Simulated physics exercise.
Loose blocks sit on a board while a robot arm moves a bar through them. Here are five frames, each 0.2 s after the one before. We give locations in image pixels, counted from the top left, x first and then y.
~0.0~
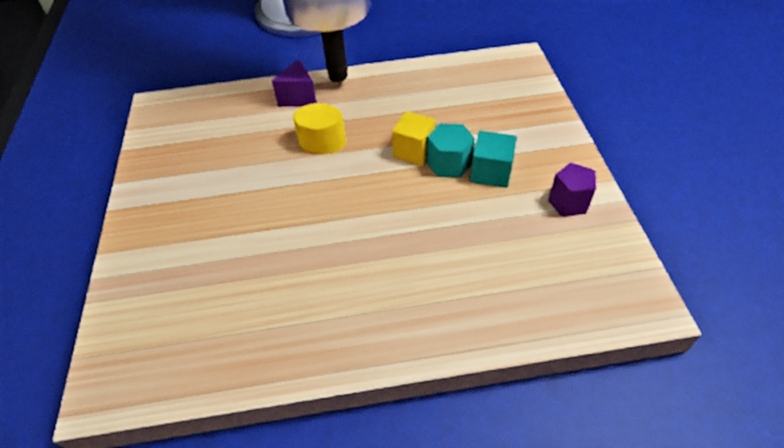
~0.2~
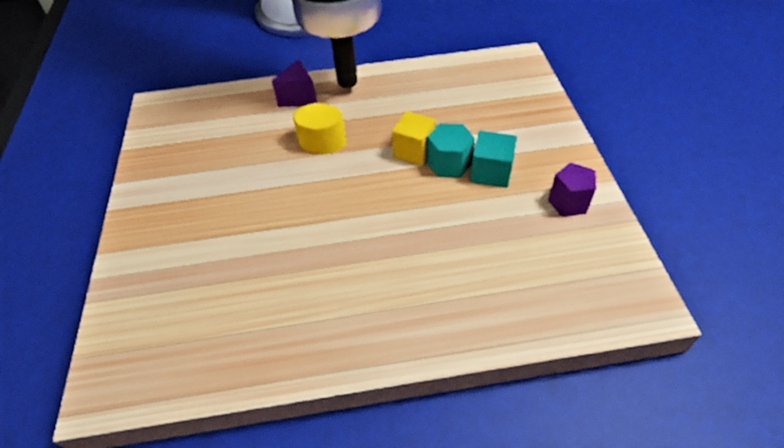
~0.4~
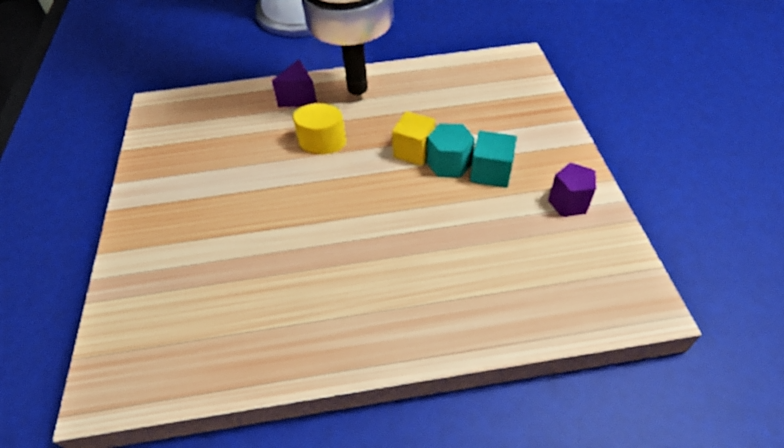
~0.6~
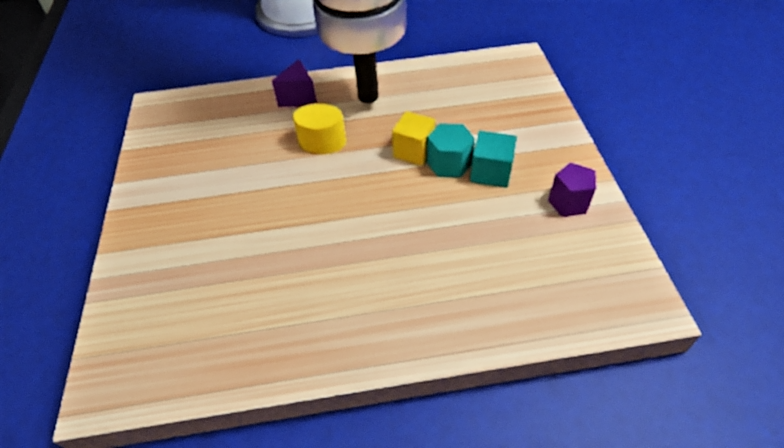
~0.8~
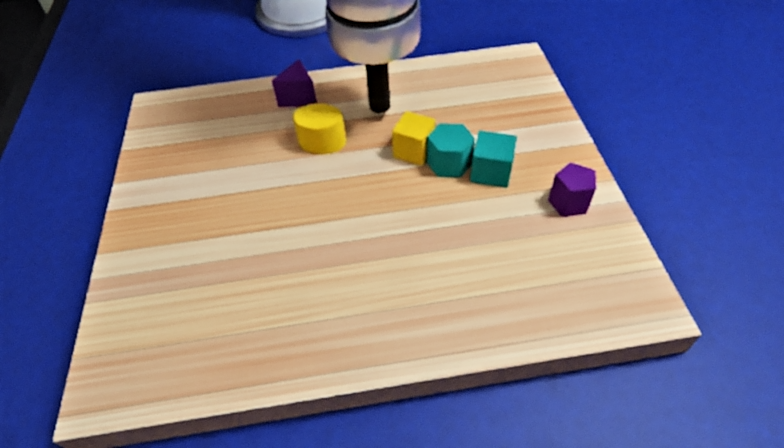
The clip opens on a wooden board with yellow, turquoise and purple blocks near its far side, and a robot arm's dark bar beside a purple block. The bar moves steadily right and toward the viewer, ending between the yellow round block and the yellow square piece, while every block stays still.
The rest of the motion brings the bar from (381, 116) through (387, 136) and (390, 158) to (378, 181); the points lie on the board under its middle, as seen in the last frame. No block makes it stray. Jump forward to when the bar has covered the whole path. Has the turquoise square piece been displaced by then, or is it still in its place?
The turquoise square piece will stay where it is.
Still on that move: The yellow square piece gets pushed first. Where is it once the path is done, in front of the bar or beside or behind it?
The block lies off to the side or behind.
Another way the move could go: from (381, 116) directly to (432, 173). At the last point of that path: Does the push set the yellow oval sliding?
The answer is no.
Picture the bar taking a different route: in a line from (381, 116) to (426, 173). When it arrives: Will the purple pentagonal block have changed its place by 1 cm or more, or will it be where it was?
If the bar follows that path, the purple pentagonal block stays in its place.
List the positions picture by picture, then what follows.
The first frame shows lower end of the bar at (338, 77), tops of blocks, yellow square piece at (414, 125), turquoise hexagonal block at (451, 136), turquoise square piece at (496, 145).
The second frame shows bar at (348, 83), blocks as before.
The third frame shows bar at (358, 90), blocks as before.
The fourth frame shows bar at (369, 98), blocks as before.
The fifth frame shows bar at (380, 107), yellow square piece at (414, 125), turquoise hexagonal block at (451, 136), turquoise square piece at (496, 145).
What follows on the original path. One third of the way, bar at (387, 128); nothing pushed yet.
Two thirds of the way, bar at (390, 150); yellow square piece at (417, 134); turquoise hexagonal block at (455, 139), turned 20° anticlockwise.
At the end, bar at (377, 173); yellow square piece at (417, 135); turquoise hexagonal block at (455, 140), turned 20° anticlockwise; turquoise square piece not moved.
